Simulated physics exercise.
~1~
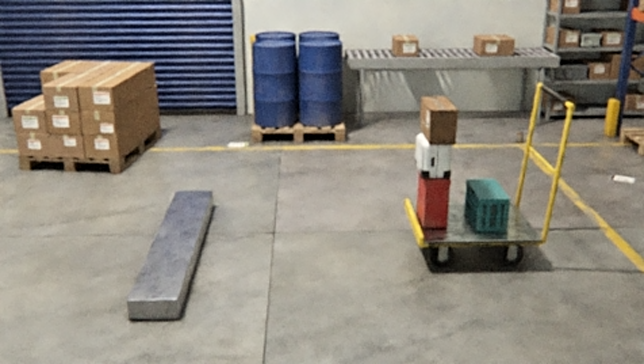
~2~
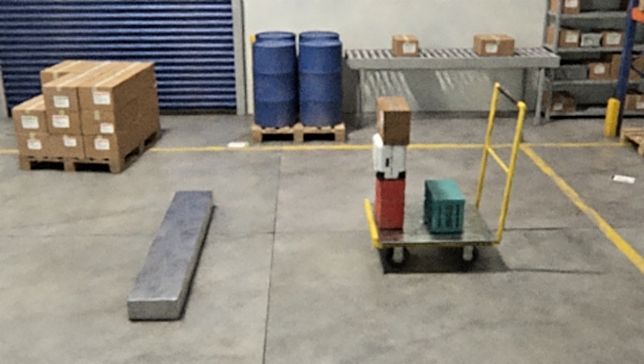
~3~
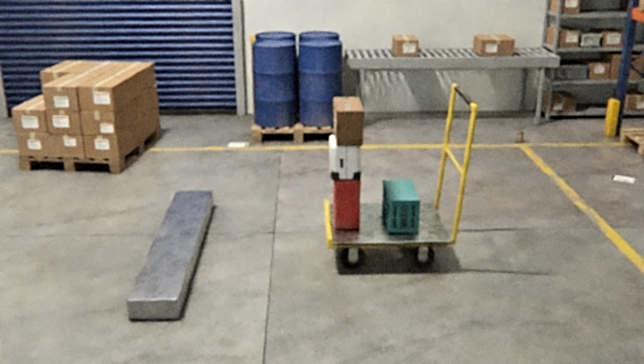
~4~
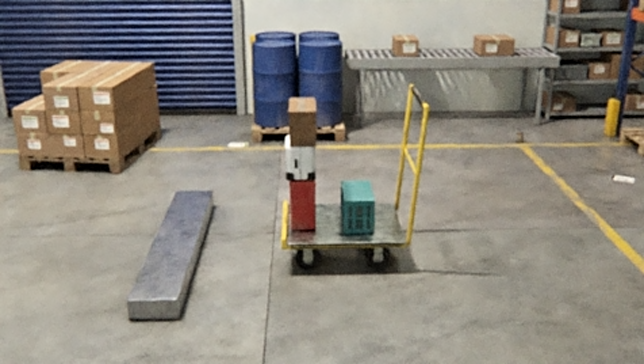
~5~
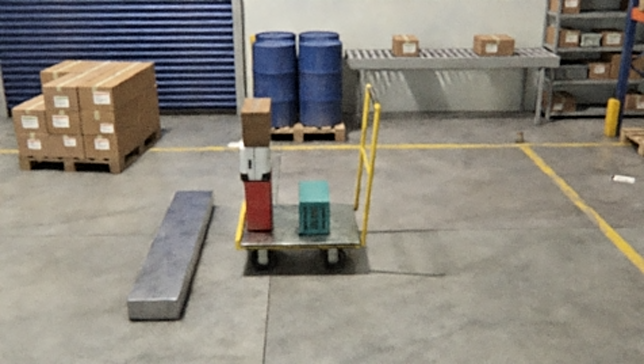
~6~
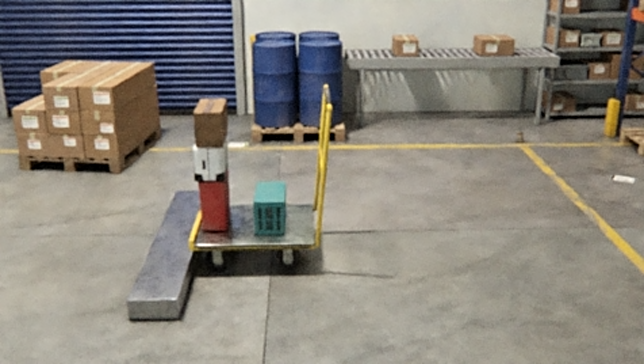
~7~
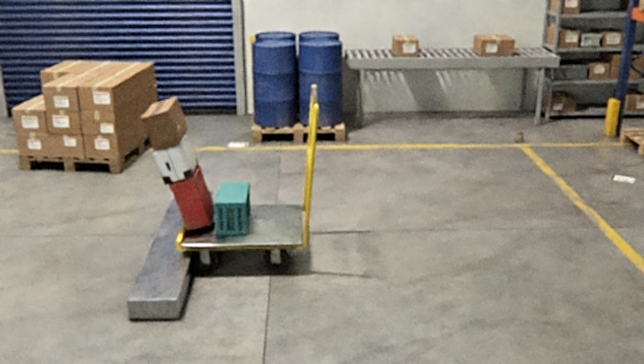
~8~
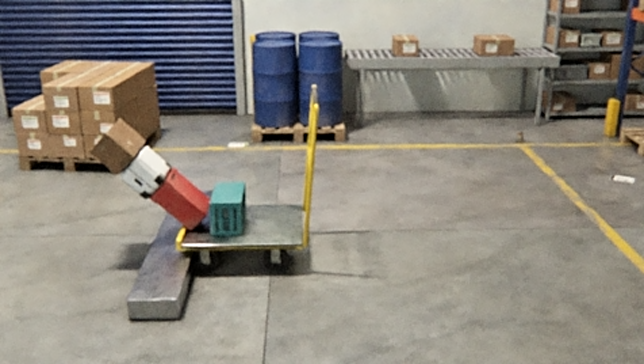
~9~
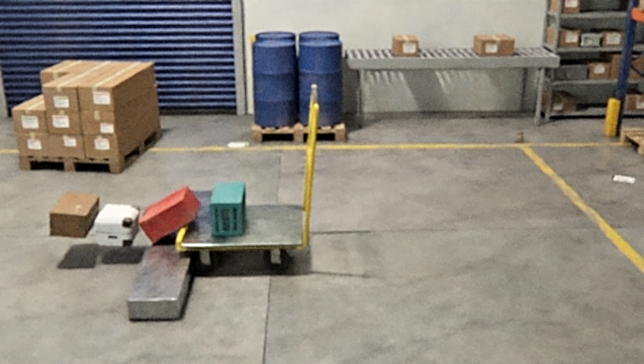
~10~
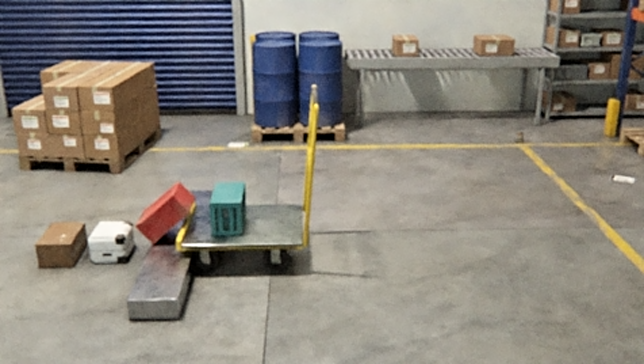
In a warehouse, a flatbed trolley rolled left and stopped against a low step, and its stack of red tote, white case and brown box toppled forward, leaving the box and case on the floor, the tote tilted at the front edge and the teal crate aboard.
